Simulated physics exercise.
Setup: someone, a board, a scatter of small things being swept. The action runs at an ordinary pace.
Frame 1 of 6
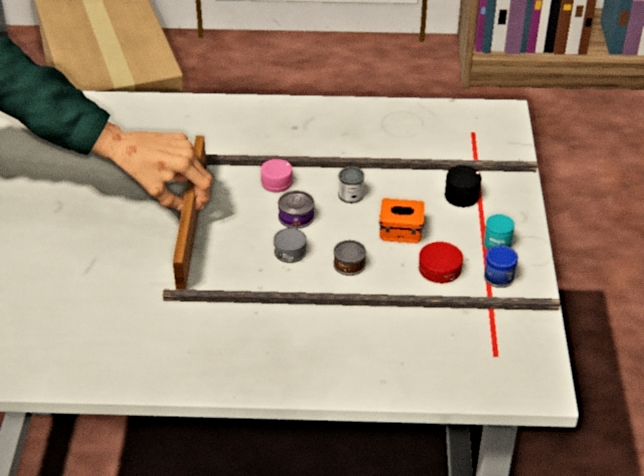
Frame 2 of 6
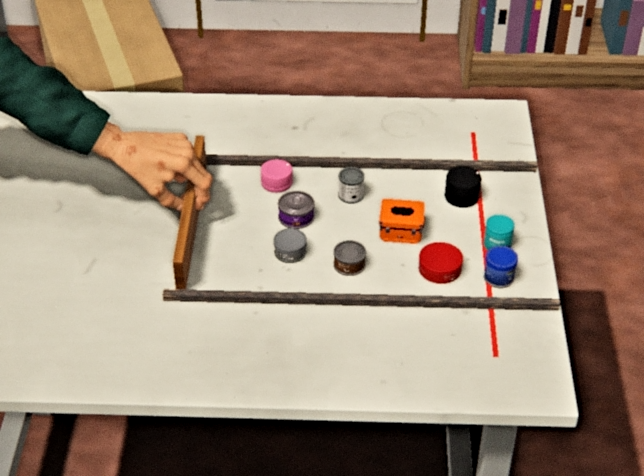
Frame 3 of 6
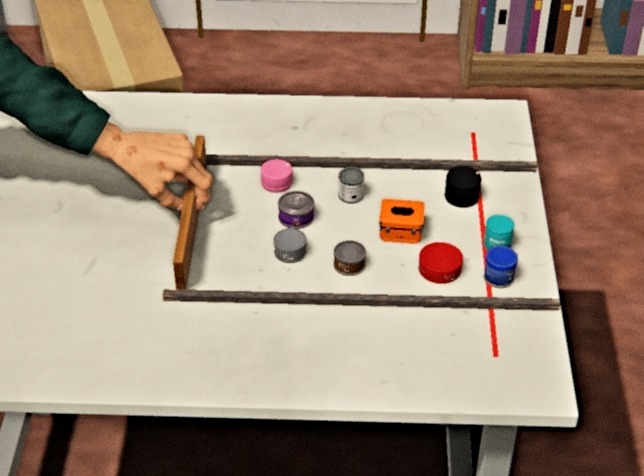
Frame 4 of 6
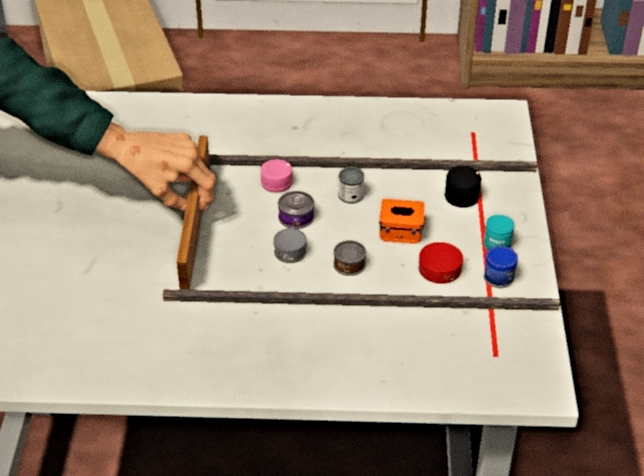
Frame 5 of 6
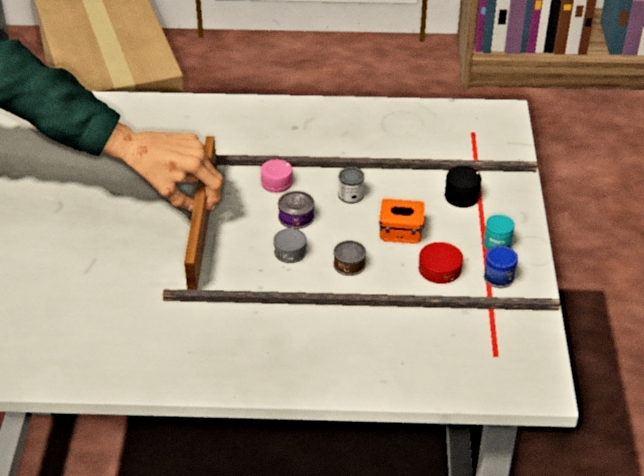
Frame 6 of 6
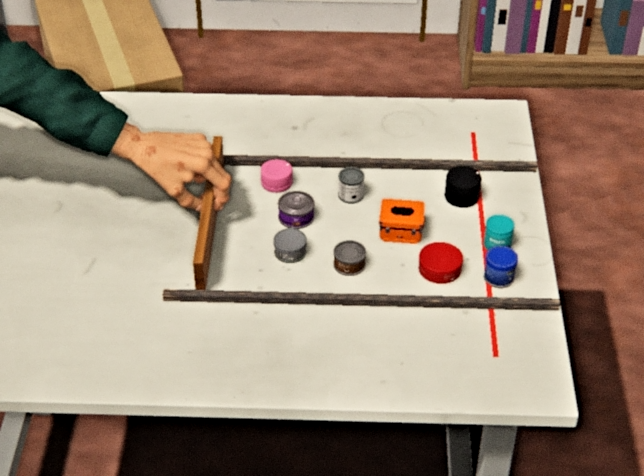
Hand in a green sleeve sliding a wooden board slightly right between two rails, toward small tubs and tins sitting still.
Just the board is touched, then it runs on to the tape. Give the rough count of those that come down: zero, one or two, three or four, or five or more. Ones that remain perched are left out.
Pieces going over the end will number one or two.
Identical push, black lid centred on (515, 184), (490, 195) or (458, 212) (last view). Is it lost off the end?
In sequence: It stays; it stays; it stays.
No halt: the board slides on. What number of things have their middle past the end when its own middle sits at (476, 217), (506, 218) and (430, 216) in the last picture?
That makes 2, 5, 0.
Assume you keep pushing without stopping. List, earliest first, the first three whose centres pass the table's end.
Order, earliest first: Blue pot, turquoise tub, red tub.
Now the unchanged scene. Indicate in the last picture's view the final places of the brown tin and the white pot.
In the last view, the middles sit near (504, 269) and near (493, 190).
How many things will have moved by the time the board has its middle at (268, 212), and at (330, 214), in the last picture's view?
One spot: 1. Other spot: 5.
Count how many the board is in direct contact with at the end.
5.
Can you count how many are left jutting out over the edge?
The count would be 2.
Early on, none off yet; turquoise tub at rest near (499, 235); blue pot at rest near (501, 267); black lid at rest near (463, 187).
Finally, the number that fall off is one or two; lost, blue pot and turquoise tub.
